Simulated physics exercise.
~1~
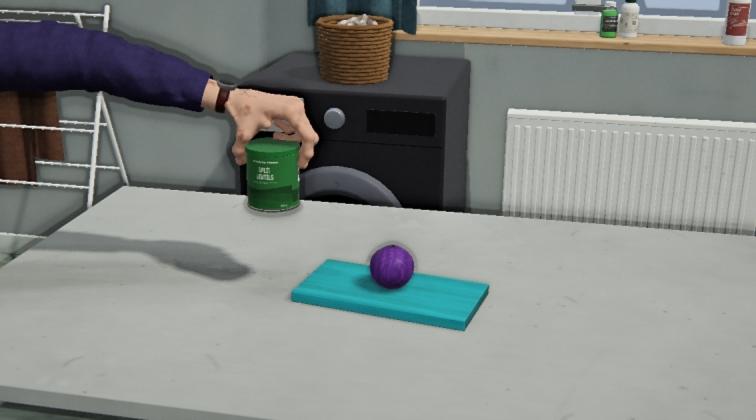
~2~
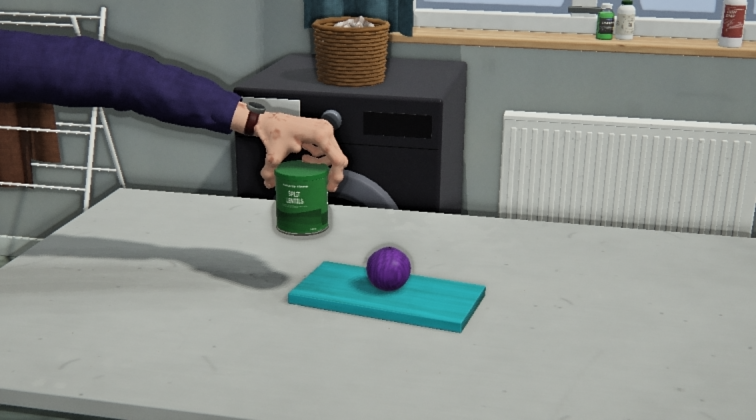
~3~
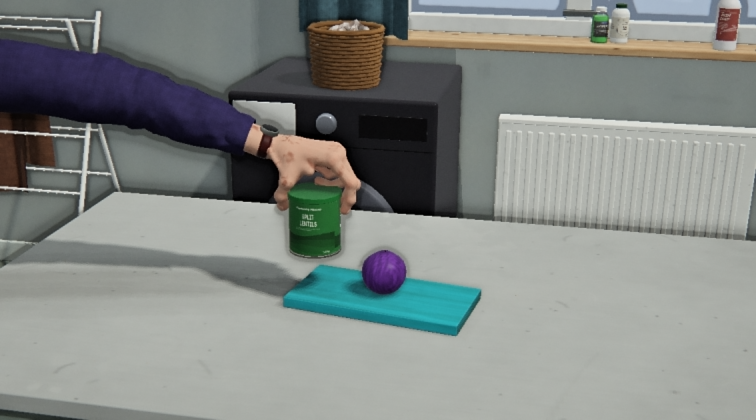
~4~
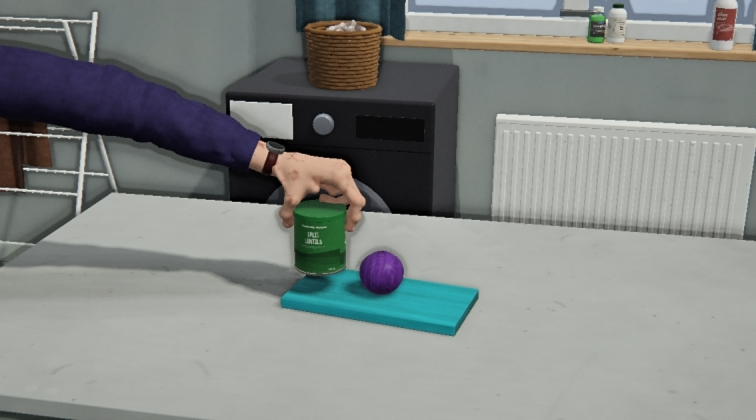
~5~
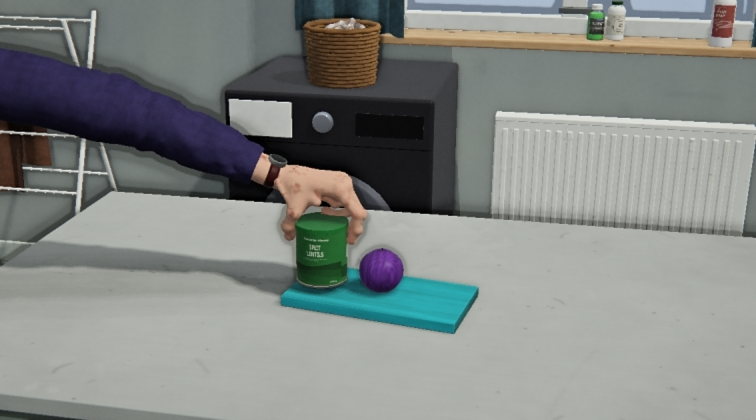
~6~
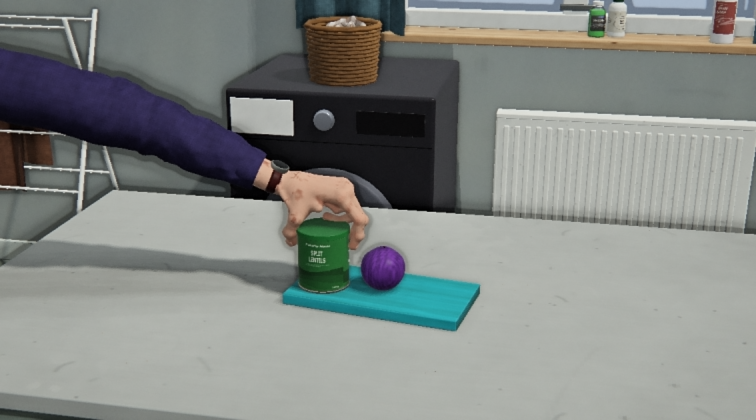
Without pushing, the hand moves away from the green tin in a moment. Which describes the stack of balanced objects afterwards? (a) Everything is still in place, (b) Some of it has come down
(a) Everything is still in place.
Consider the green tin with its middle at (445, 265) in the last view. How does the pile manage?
Result: Pile standing.
Then, 0.20 s later than the last frame, all is still.
Then, 0.40 s later than the last frame, green tin resting near (324, 256).
When it is over, all 3 as before. End places, in pixels of the last picture, green tin near (324, 256). The pile stays up.
